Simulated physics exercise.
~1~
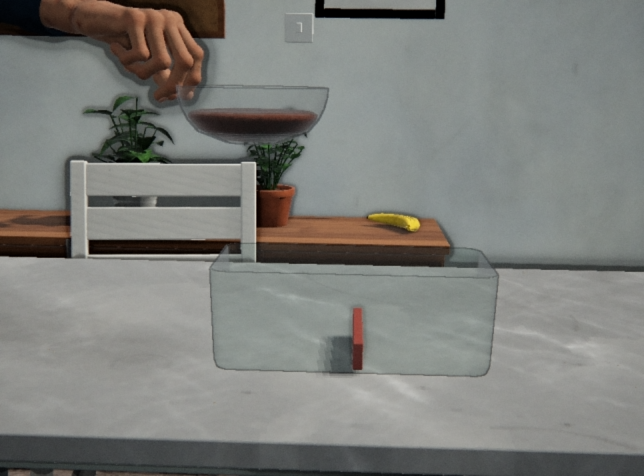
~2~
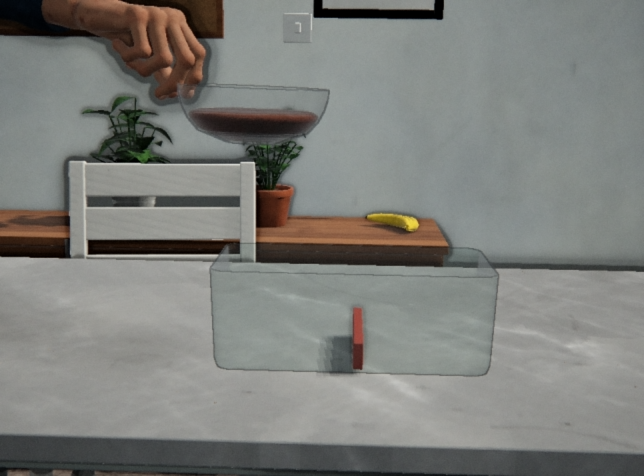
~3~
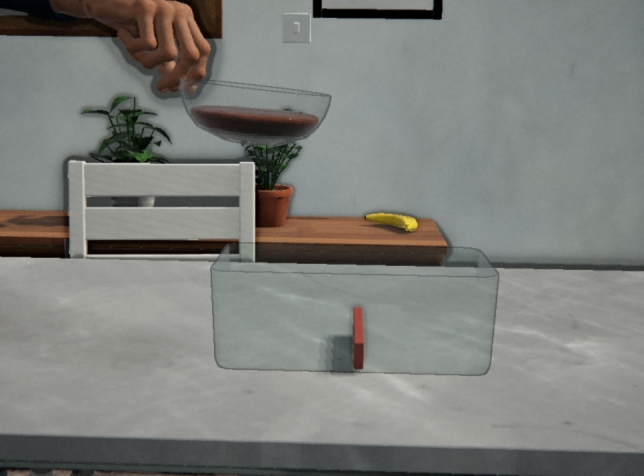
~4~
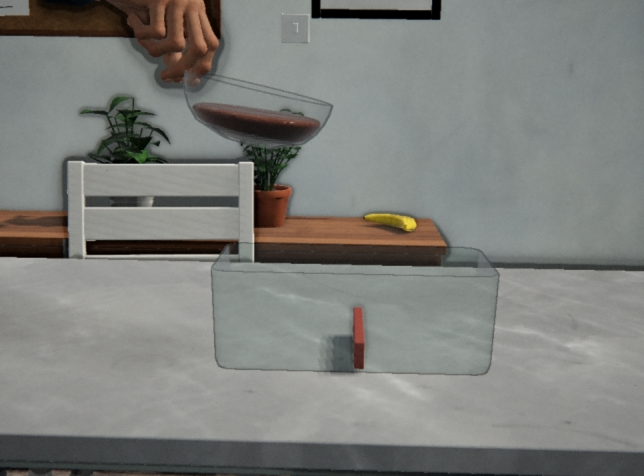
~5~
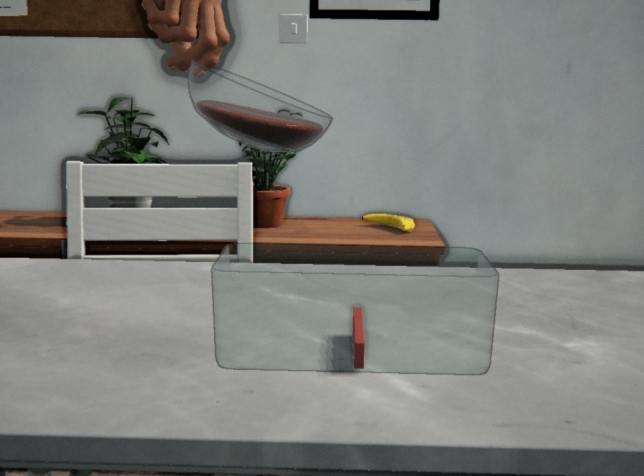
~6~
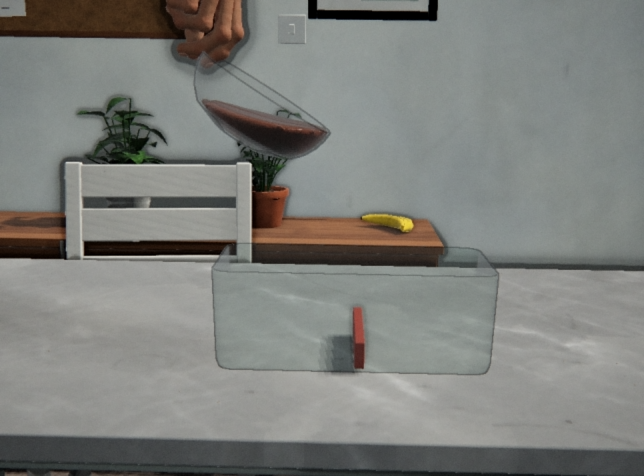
At first, a hand holds a clear glass bowl of reddish-brown liquid almost level above a long, clear basin with a low red wall inside. The hand then rises and shifts right, tilting the bowl more and more steeply, its right rim dropping while the liquid slants toward the lower right side.
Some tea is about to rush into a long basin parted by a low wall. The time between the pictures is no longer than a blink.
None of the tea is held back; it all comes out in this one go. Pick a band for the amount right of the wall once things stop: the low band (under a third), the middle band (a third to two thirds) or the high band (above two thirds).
The middle band.
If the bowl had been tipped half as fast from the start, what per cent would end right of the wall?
About 55 per cent.
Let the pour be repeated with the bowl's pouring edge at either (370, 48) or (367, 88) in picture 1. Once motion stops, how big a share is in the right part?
It would come to near 65 per cent, and then near 70 per cent.
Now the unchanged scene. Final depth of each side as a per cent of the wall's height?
On the left it is 20 per cent, on the right 40.
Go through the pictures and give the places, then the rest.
In the first picture, it leans 0°; its right rim is at (328, 90); the tea meets the walls at (189, 111) and (319, 114); the long basin's rim runs from (219, 258) to (489, 264); the wall's top is at (358, 326).
In the second picture, it leans 1°; its right rim is at (329, 92); the tea meets the walls at (190, 110) and (320, 115).
In the third picture, it leans 6°; its right rim is at (330, 98); the tea meets the walls at (191, 107) and (320, 117).
In the fourth picture, it leans 13°; its right rim is at (332, 107); the tea meets the walls at (193, 104) and (322, 121).
In the fifth picture, it leans 21°; its right rim is at (332, 119); the tea meets the walls at (197, 102) and (322, 125).
In the sixth picture, it leans 32°; its right rim is at (329, 134); the tea meets the walls at (203, 100) and (327, 129).
A moment on, the bowl is tipped on its side and 6 per cent is still to pour, 5 is left of the wall and 23 right of it.
Next, the bowl is tipped on its side and 0 per cent is still to pour, 36 is left of the wall and 60 right of it.
Then the bowl is tipped on its side and 0 per cent is still to pour, 41 is left of the wall and 55 right of it.
Later the bowl is tipped on its side and 0 per cent is still to pour, 43 is left of the wall and 55 right of it.
At rest 43 per cent lies left of the wall, 55 right of it and 2 outside.
